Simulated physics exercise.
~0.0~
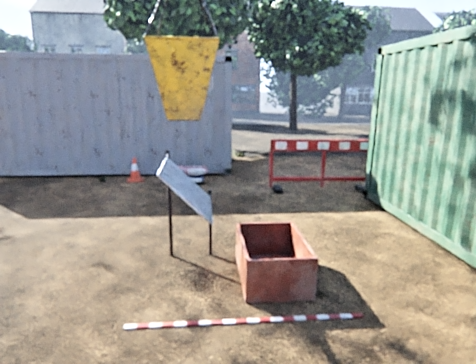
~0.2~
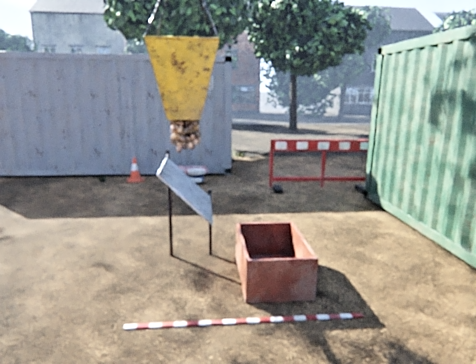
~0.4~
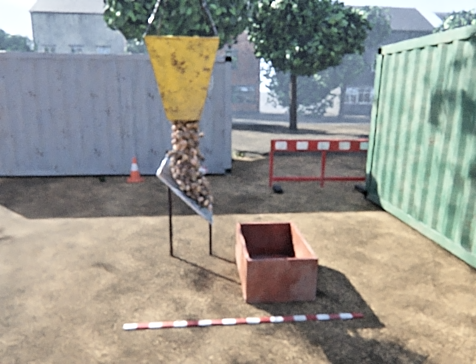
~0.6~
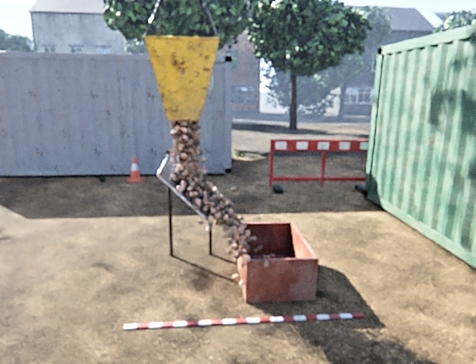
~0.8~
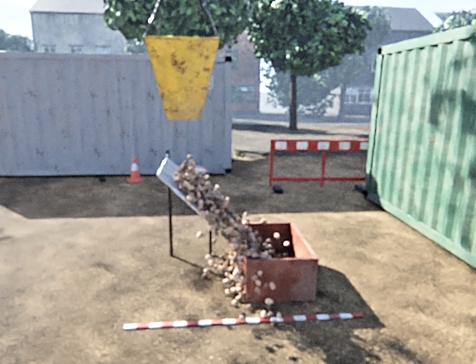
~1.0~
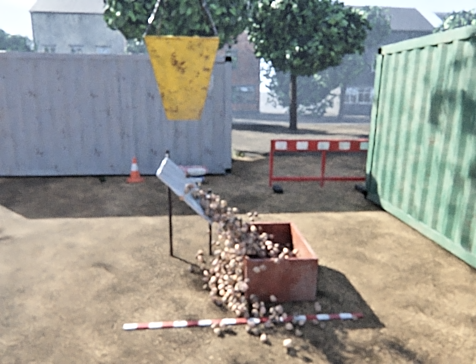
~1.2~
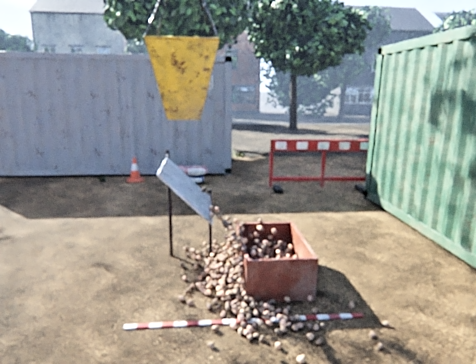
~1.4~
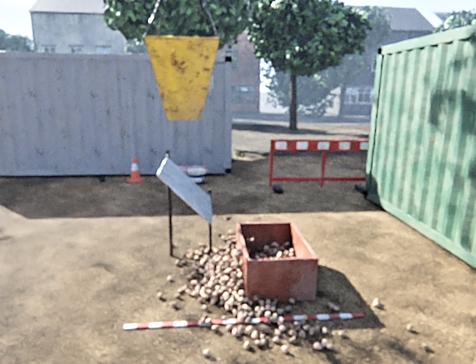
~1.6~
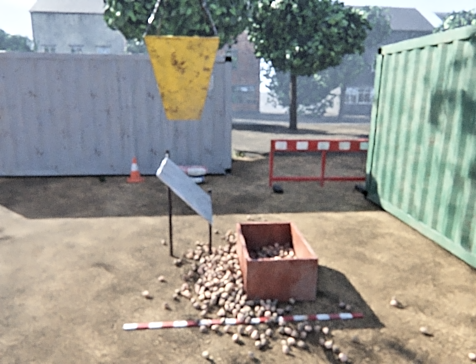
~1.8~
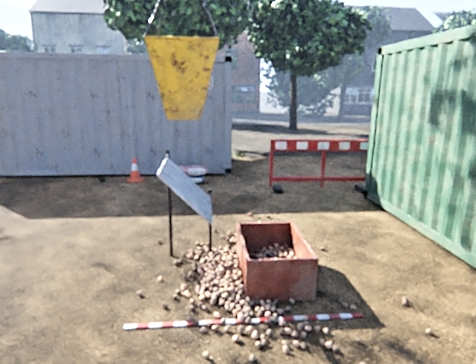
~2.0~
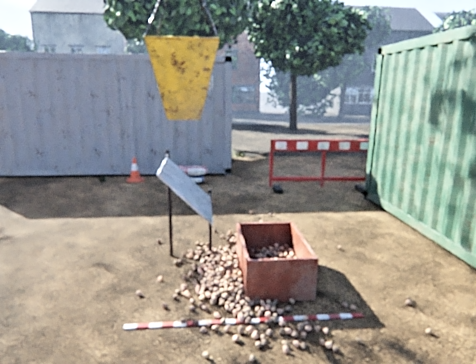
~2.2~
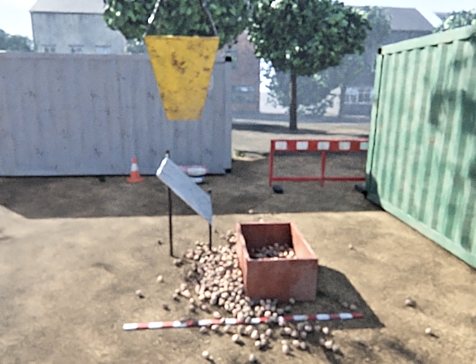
Rounded cobbles pour from a hanging yellow skip onto a tilted steel plate and slide down to the right toward an open reddish bin. Some land inside, but many spill in a heap to its left and front, across the striped staff, with a few scattered to the right.
